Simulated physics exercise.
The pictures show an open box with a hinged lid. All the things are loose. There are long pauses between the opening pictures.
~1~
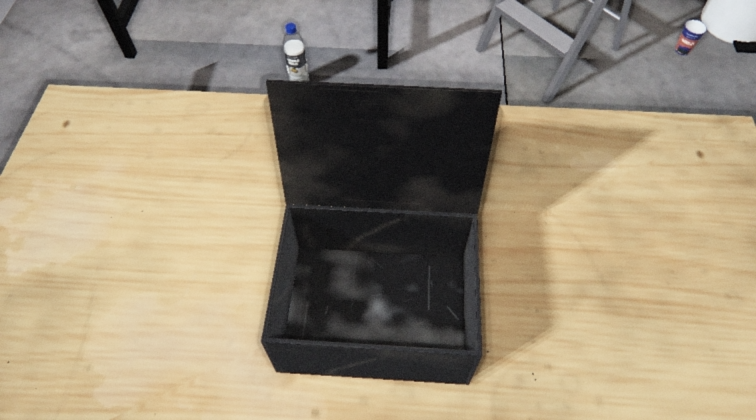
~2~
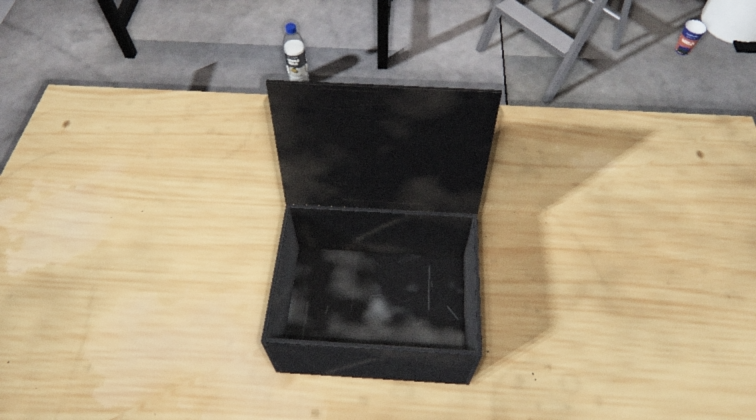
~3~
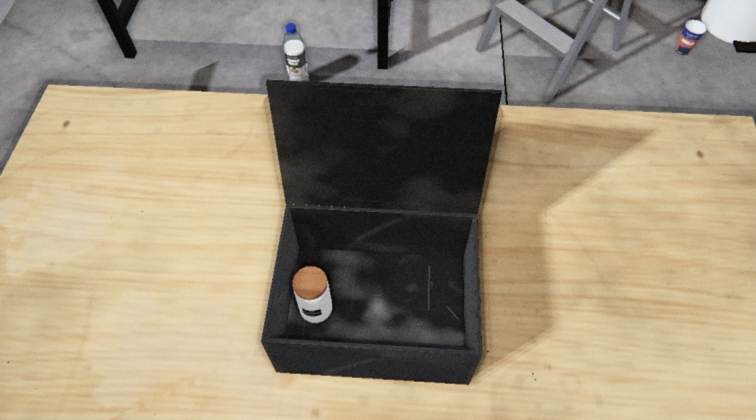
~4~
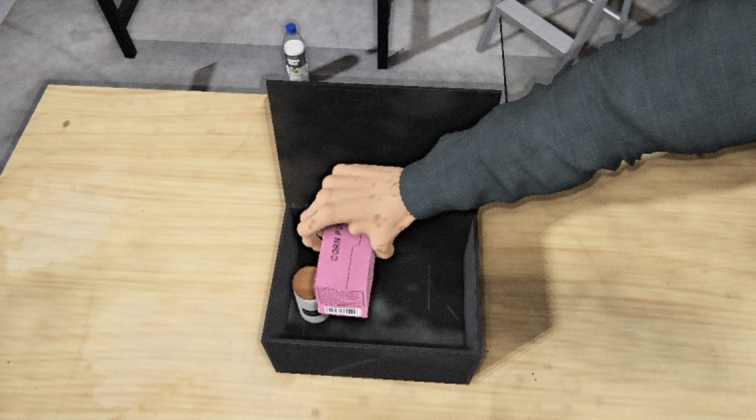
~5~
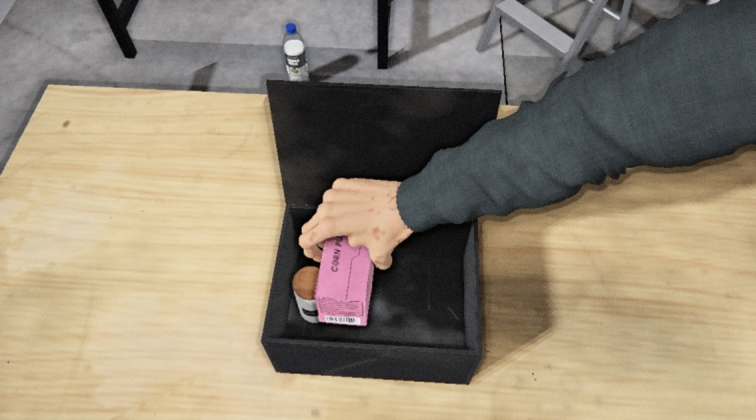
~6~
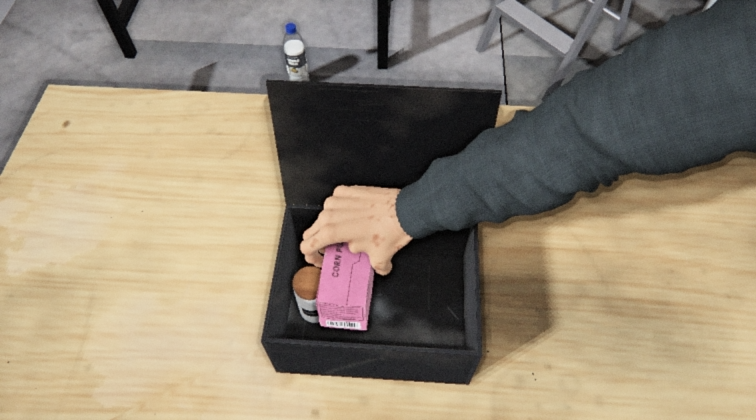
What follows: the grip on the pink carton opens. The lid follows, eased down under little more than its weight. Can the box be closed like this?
As it turns out, it shuts flat.
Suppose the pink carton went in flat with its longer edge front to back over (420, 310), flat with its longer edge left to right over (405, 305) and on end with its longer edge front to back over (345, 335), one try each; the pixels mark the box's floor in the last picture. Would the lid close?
First try: It shuts flat; second try: It closes; third try: It sits on the rim.
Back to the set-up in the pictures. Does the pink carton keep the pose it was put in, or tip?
It keeps its pose.
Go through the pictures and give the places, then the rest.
In the first frame, the last thing is not in view yet.
In the second frame, the last thing is not in view yet.
In the third frame, the last thing is not in view yet; white shaker (313, 295).
In the fourth frame, still above its spot; pink carton (350, 251); white shaker (313, 295).
In the fifth frame, still above its spot; pink carton (349, 262); white shaker (313, 295).
In the sixth frame, put in, still held; pink carton (350, 267); white shaker (313, 295).
Then, 1.20 s past the last view, lid starting down; pink carton displaced about its own width near (353, 297).
Then, 1.80 s past the last view, lid 39° above the rim; pink carton displaced about its own width near (353, 297).
Finally, lid shut; moved from the start, pink carton; white shaker still in place. Final places as the last picture's camera would see them, pink carton near (353, 297).
